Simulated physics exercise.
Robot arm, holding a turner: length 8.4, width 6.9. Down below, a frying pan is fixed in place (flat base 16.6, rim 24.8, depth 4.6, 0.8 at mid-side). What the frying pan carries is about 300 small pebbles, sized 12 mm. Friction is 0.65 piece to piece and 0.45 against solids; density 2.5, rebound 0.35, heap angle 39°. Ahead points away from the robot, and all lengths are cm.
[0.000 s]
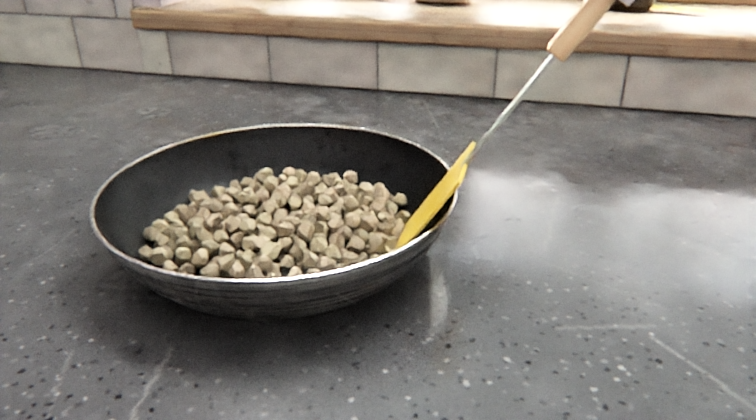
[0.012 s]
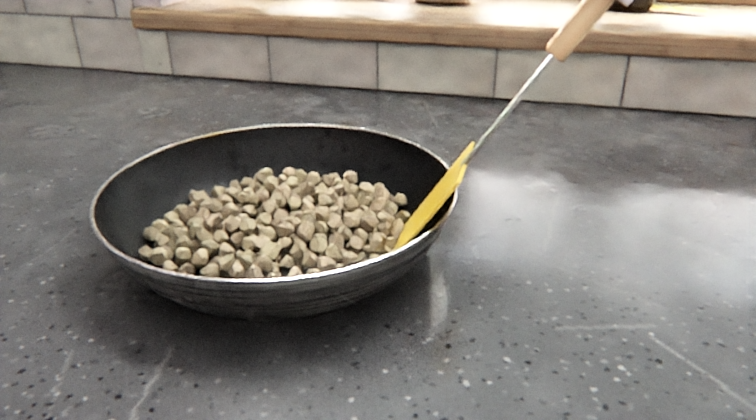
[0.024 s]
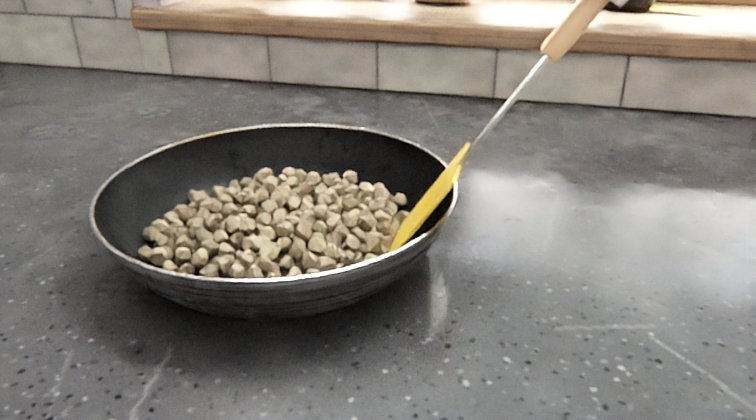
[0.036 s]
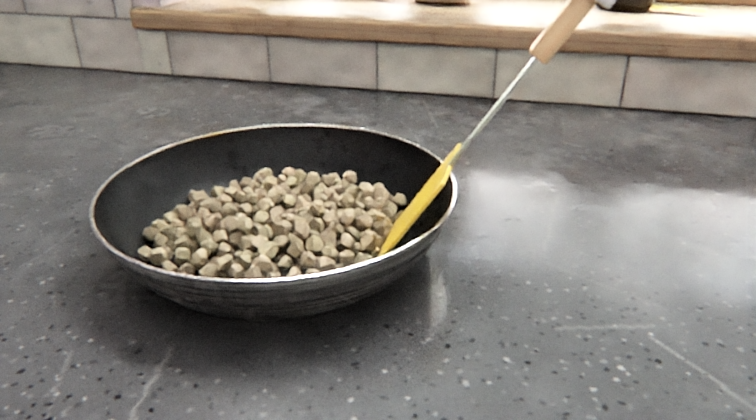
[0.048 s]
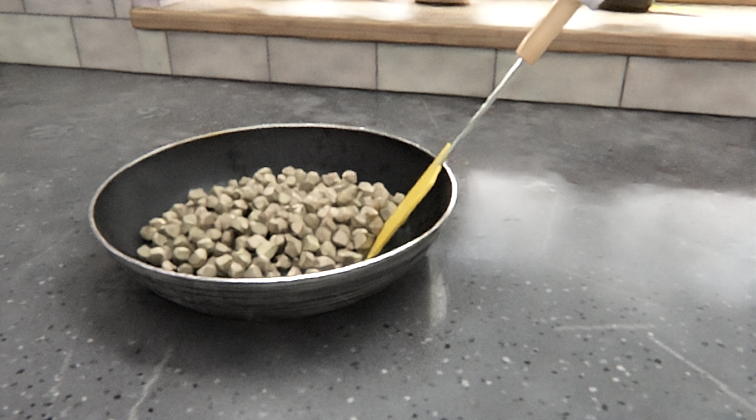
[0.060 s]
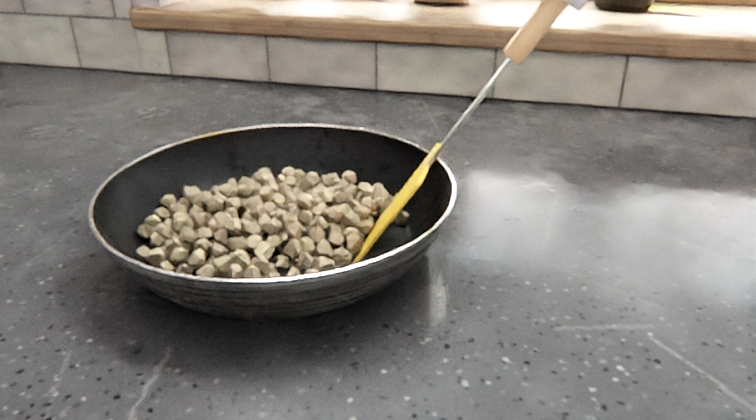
On a speckled grey countertop by a tiled wall, a dark frying pan holds a heap of small pebble-like pieces, with a yellow turner leaning inside its right edge. The turner slides a short way left against the pieces, nudging those nearby, while the pan stays still.
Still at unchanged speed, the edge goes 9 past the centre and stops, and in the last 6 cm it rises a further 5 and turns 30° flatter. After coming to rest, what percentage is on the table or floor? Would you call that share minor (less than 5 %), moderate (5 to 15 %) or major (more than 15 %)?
I would call it moderate.
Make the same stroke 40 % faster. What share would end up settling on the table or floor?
In that case, close to 10 per cent.
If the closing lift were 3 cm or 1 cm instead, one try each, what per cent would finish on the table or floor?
I'd put it near 10 in a hundred, then near 10 in a hundred.
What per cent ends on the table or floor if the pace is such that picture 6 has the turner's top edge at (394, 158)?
Some 25 percent.
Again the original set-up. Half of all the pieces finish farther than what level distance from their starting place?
About 4 cm.
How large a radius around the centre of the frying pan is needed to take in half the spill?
That distance comes to about 18 cm.
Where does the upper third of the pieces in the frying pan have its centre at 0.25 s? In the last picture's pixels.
Near pixel (174, 184).
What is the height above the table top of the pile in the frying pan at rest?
It reaches around 5.5 cm.
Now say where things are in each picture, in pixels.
Turner top edge at (468, 161), sloping 57°; upper third of the load around (278, 223), from x 150 to 405, top at y 175; 301 in the frying pan, in the first picture.
Turner top edge at (467, 161), sloping 57°; upper third of the load around (278, 223), from x 150 to 405, top at y 175, in the second picture.
Turner top edge at (462, 161), sloping 57°; upper third of the load around (284, 223), from x 150 to 405, top at y 175, in the third picture.
Turner top edge at (452, 162), sloping 57°; upper third of the load around (281, 220), from x 150 to 405, top at y 175, in the fourth picture.
Turner top edge at (441, 162), sloping 57°; upper third of the load around (273, 217), from x 145 to 400, top at y 175, in the fifth picture.
Turner top edge at (430, 162), sloping 57°; upper third of the load around (268, 217), from x 145 to 400, top at y 175; 301 in the frying pan, in the sixth picture.
By 0.16 s, sloping 57°, highest piece 6 above the table; 301 in the frying pan.
By 0.25 s, sloping 47°, highest piece 7 above the table; 294 in the frying pan, 7 on the blade or in flight.
By 0.50 s, sloping 27°, highest piece 5 above the table; 275 in the frying pan, 25 on the table or floor, 1 on the blade or in flight.
By 1.55 s, sloping 27°, highest piece 5 above the table; 275 in the frying pan, 26 on the table or floor.
Final count, 275 in the frying pan, 26 on the table or floor. That is 9 % on the table or floor.
